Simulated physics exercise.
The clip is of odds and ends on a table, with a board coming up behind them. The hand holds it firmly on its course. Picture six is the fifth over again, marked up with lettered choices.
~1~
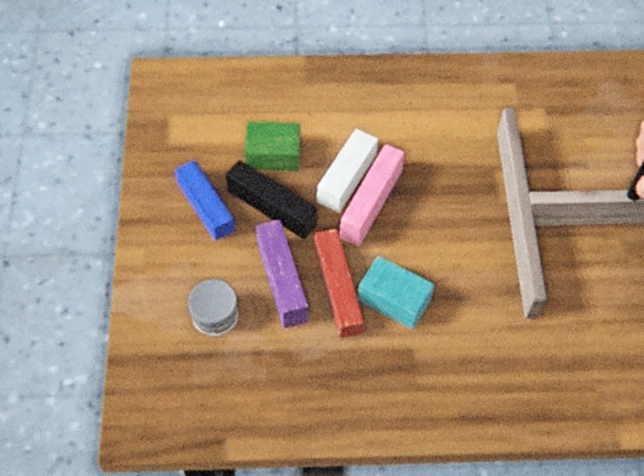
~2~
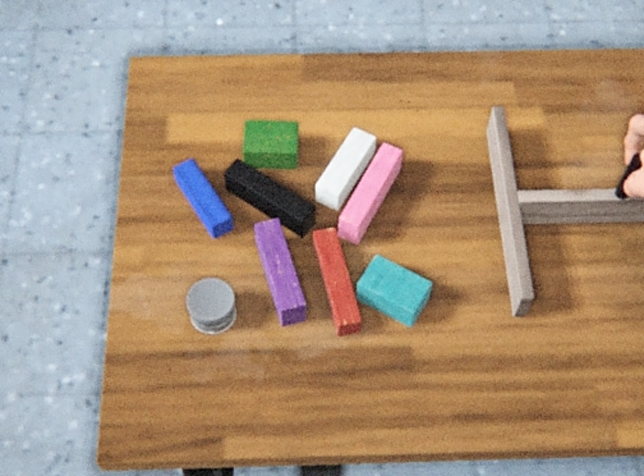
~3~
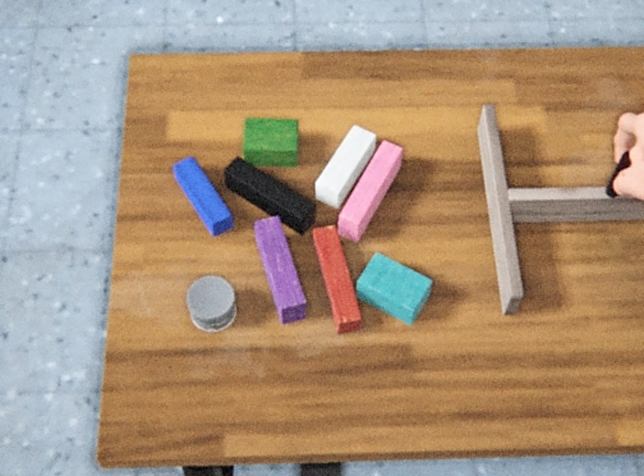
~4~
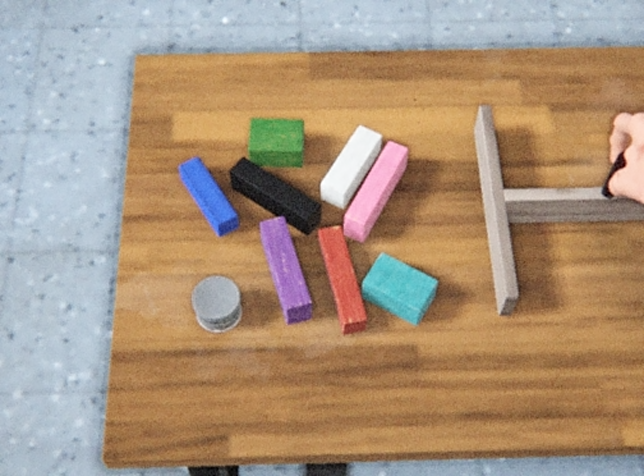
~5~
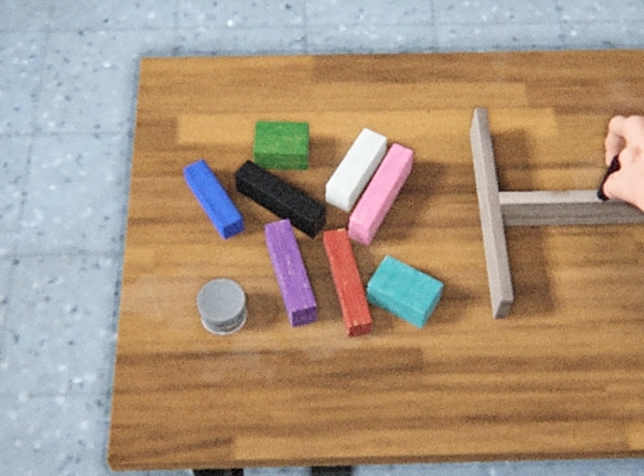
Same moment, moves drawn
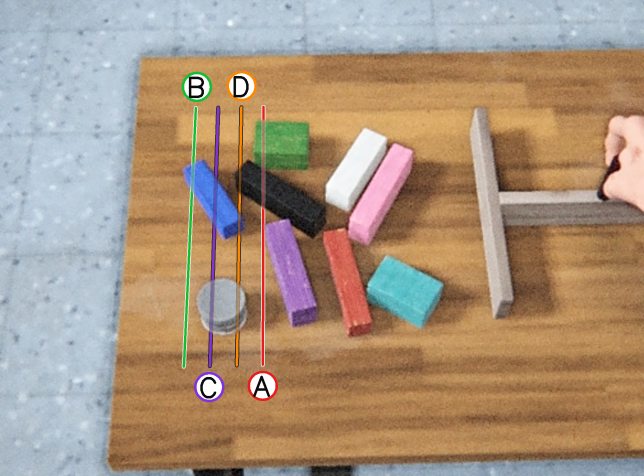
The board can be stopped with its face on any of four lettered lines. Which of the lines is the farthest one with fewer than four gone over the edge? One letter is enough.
C is the last line within the limit.
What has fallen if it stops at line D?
The grey tin goes over.
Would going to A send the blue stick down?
No.
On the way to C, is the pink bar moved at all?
By then, yes.
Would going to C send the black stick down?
By then, no.
On the marked copy, A at (263, 226); B at (190, 227); C at (214, 227); D at (239, 226).
Taking C. A third of the way, board (394, 200); purple bar (277, 273); turquoise block (353, 295).
Two thirds of the way, board (293, 202); grey tin (146, 297); purple bar (188, 282).
When it is over, board (217, 203); grey tin over the edge; purple bar over the edge; three fallen.
As for the rest, A is within the limit but short; B drops five; D is within the limit but short.
